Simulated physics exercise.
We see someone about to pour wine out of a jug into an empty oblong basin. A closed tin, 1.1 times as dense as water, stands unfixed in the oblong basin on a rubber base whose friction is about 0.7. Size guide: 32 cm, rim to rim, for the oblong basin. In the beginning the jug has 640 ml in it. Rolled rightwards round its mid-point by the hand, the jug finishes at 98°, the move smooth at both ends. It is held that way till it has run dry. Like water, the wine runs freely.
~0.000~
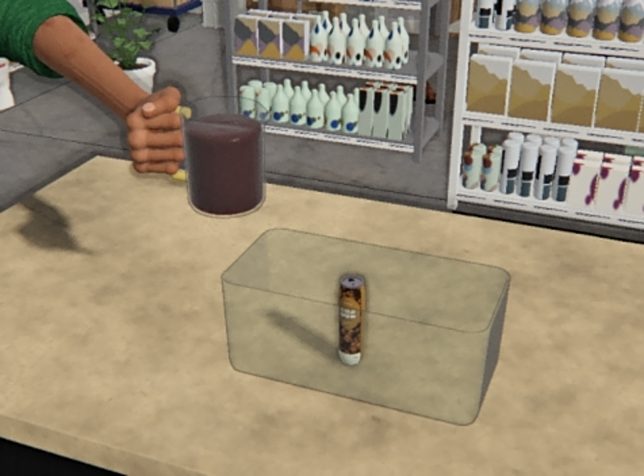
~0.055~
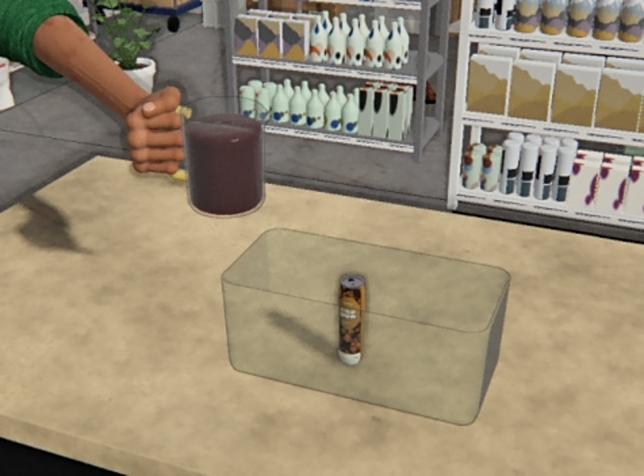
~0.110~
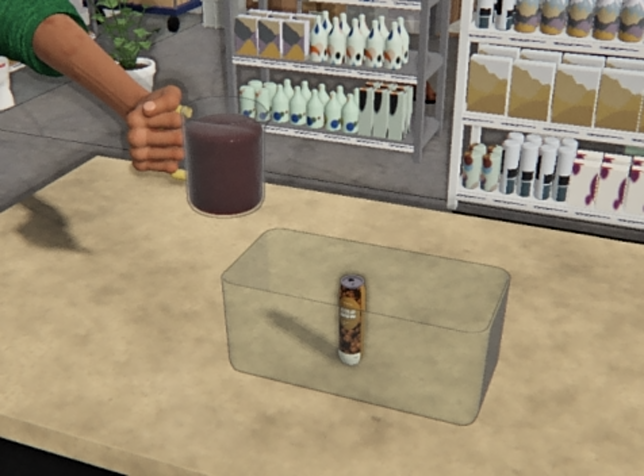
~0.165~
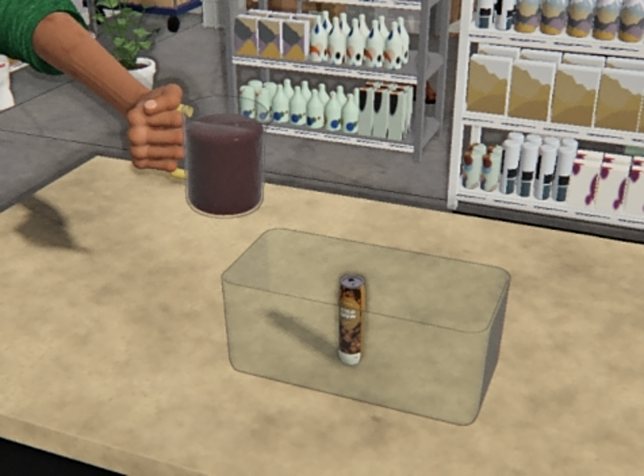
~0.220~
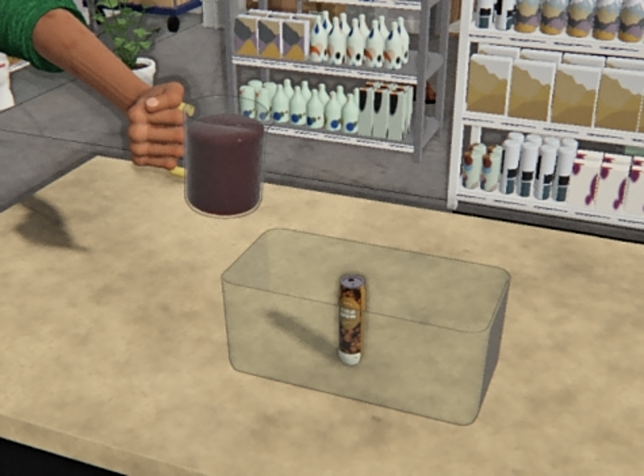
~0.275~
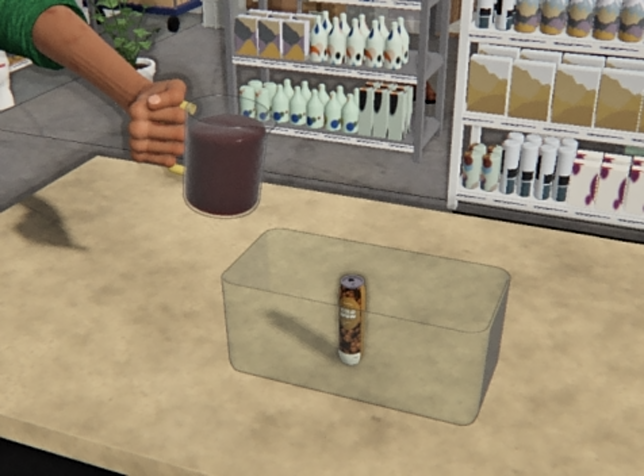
In a shop, a hand slightly tilts a jug of dark wine rightwards above a counter.
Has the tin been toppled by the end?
Yes - it is upset.
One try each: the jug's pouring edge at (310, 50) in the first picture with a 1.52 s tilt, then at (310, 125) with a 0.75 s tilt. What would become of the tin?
Trial 1 - tin stays standing; trial 2 - tin stays standing.
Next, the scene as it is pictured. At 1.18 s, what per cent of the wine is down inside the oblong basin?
Reading: Approx. 36 %.
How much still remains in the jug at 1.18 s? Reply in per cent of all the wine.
46 per cent or so.
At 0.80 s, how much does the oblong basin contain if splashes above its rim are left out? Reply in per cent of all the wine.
I reckon close to 2 percent of it.
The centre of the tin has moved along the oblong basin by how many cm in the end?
Looks like roughly 8.0 cm in total.
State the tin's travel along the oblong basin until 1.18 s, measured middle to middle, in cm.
The tin is about 1 cm from where it started.
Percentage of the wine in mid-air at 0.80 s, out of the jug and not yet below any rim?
Close to 8 in a hundred.
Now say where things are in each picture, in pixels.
In the first frame, it leans 0°; its right rim is at (270, 117); the wine meets the walls at (191, 120) and (261, 130); the oblong basin's rim runs from (245, 253) to (500, 303); the tin's top is at (352, 285).
In the second frame, it leans 0°; its right rim is at (270, 118); the wine meets the walls at (191, 120) and (261, 131).
In the third frame, it leans 1°; its right rim is at (271, 119); the wine meets the walls at (192, 120) and (262, 131).
In the fourth frame, it leans 3°; its right rim is at (272, 120); the wine meets the walls at (192, 120) and (262, 131).
In the fifth frame, it leans 5°; its right rim is at (273, 122); the wine meets the walls at (193, 120) and (264, 131).
In the sixth frame, it leans 8°; its right rim is at (275, 125); the wine meets the walls at (195, 121) and (266, 131).
By 0.80 s the tilt is 53° and 90 per cent is still to pour; the tin stands where it began.
By 1.18 s the tilt is 87° and 46 per cent is still to pour; the tin leans 6°.
By 1.58 s the tilt is 98° and 8 per cent is still to pour; the tin lies on its side.
By 2.02 s the tilt is 98° and 1 per cent is still to pour; the tin lies on its side.
At rest the tin lies on its side.
